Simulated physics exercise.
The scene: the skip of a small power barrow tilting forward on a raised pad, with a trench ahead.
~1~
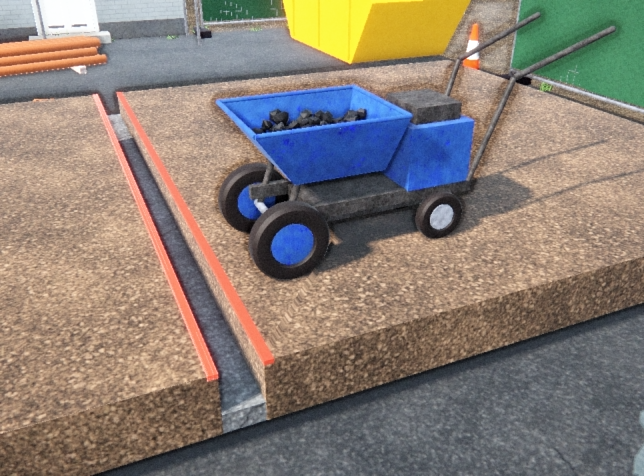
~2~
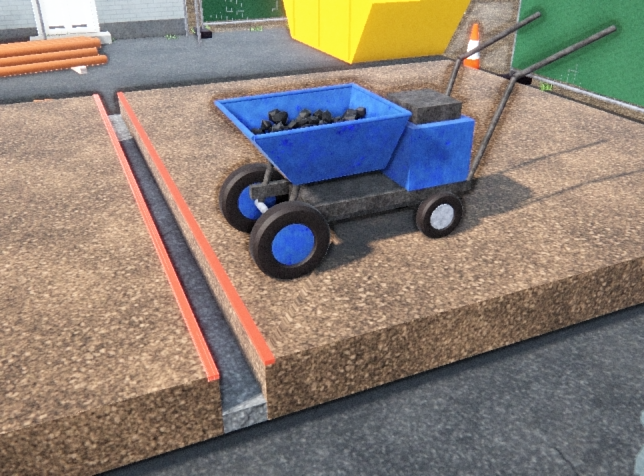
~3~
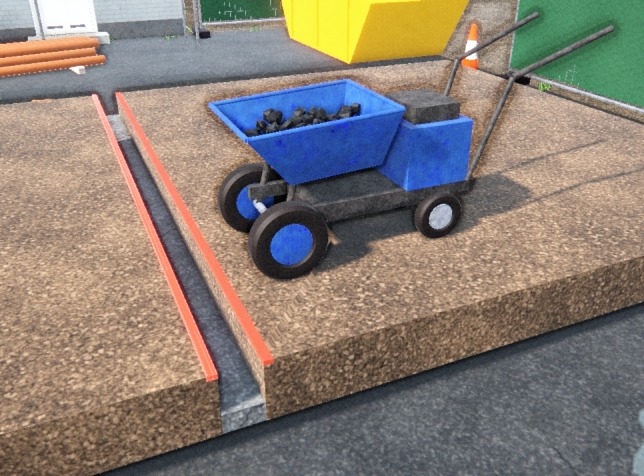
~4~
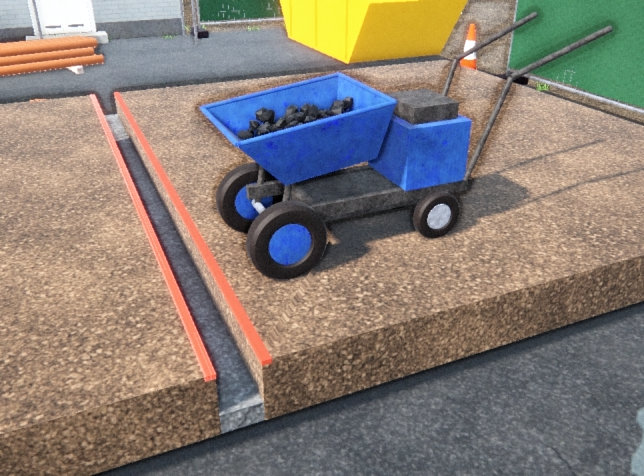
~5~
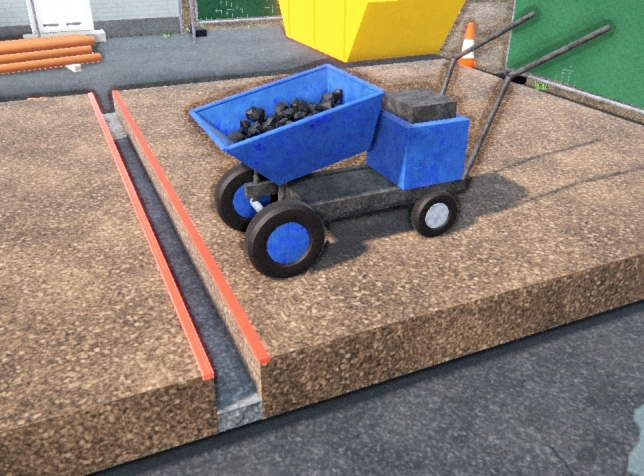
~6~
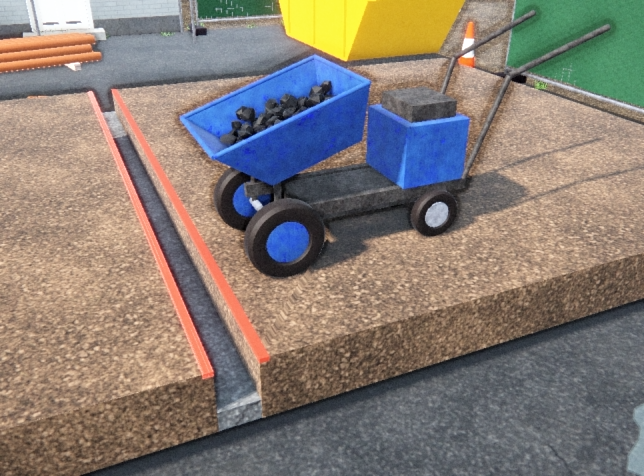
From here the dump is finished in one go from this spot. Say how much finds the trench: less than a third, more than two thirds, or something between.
It catches less than a third.
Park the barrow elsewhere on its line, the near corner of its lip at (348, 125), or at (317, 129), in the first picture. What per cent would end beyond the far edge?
The first gives 0 %, the second 10 %.
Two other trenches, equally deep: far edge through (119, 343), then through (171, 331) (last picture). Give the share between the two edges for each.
In turn 100 and 10 in a hundred.
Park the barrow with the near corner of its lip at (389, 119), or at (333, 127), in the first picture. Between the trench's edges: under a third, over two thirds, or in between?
First below one third, then over two thirds.
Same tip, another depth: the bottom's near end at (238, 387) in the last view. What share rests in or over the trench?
Some 0 per cent.
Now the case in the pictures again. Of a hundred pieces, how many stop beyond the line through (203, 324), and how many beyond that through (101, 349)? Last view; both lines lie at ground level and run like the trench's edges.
The first gives 80 %, the second 20 %.
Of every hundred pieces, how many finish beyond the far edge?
Close to 80 per cent.
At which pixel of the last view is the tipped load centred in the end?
Near (117, 273).
Shortly afterwards, skip tipped steeply; the whole lot in the skip.
Next, skip tipped right over; the bulk in the skip; near a quarter beyond it.
Some moments later, skip tipped right over; near a quarter in the skip; the bulk beyond it.
In the end, skip tipped right over; near a quarter in the skip; only a few in or heaped over the trench; the bulk beyond it.
